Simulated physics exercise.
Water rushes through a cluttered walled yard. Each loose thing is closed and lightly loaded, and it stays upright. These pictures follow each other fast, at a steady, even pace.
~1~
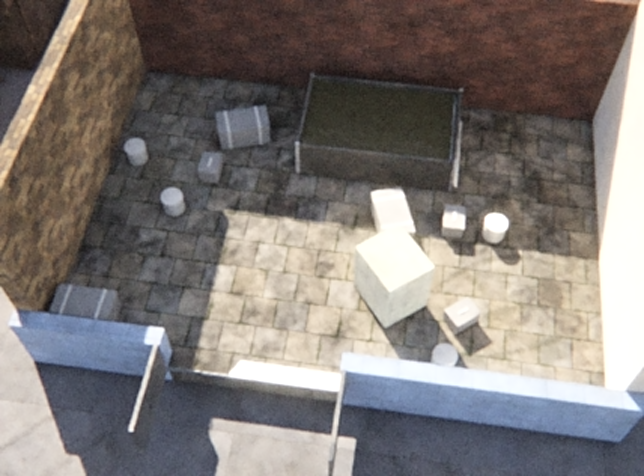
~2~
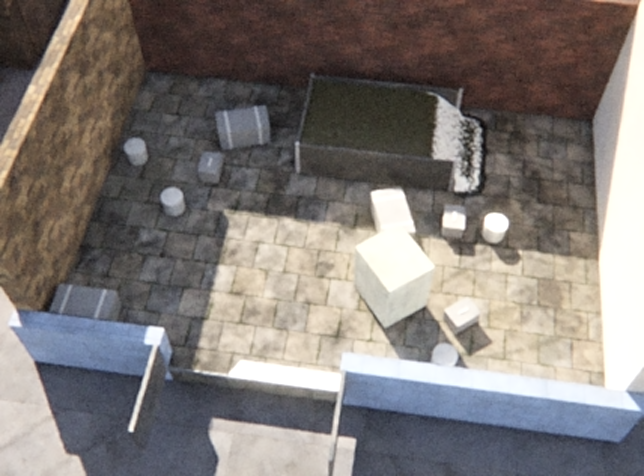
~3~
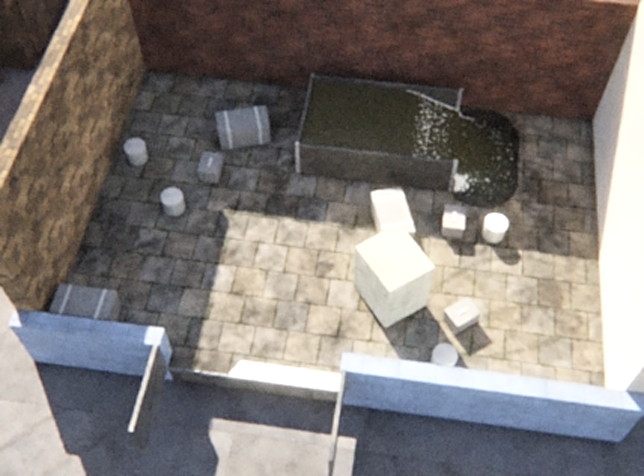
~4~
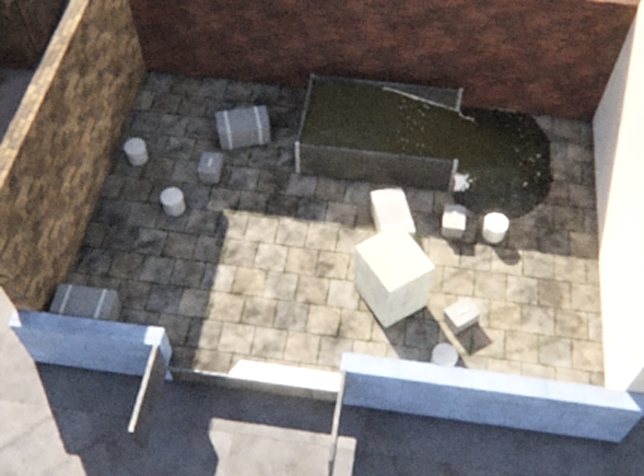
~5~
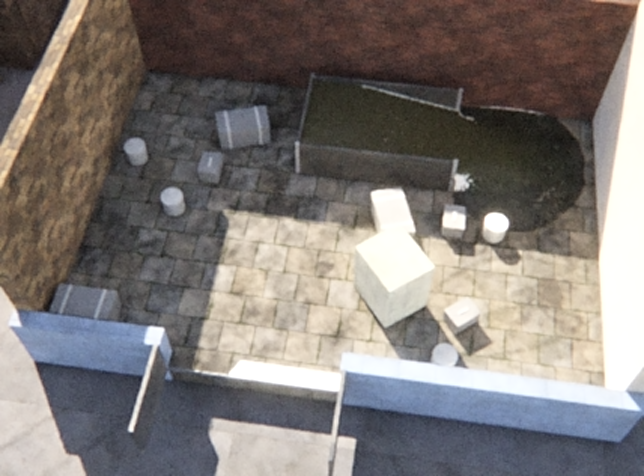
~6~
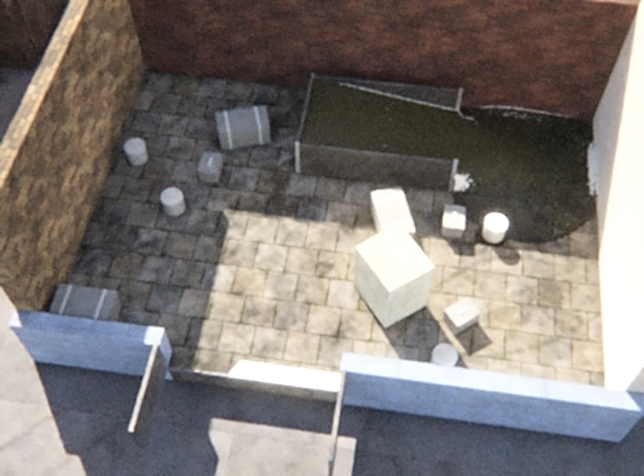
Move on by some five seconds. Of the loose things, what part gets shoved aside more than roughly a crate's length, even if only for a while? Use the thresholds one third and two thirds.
I'd put it under one third.
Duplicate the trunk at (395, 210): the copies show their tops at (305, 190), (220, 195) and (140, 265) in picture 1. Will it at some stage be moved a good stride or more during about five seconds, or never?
Results - 1: Doesn't go far; 2: Doesn't go far; 3: Doesn't go far.
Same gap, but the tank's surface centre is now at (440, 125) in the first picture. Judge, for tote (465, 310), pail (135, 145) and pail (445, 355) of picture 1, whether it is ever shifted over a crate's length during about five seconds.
Far enough, Not far, Far enough.
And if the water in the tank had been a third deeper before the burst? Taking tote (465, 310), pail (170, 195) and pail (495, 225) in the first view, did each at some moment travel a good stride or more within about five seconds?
Answers in the order asked: Went past the threshold, stayed within the threshold, went past the threshold.
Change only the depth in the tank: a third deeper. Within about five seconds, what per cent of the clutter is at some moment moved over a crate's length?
I'd put it near 30 percent.
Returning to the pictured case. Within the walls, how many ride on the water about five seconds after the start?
Count: 3.
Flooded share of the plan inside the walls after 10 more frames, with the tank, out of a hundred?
Something close to 30 per cent.
A moment on, 0 of 10 are well off their spots; 0 afloat.
Next, 0 of 10 are well off their spots; 0 afloat.
Later, 0 of 10 are well off their spots; 0 afloat.
In the end, 3 of 10 are well off their spots, and 3 have been at some point; 3 afloat.
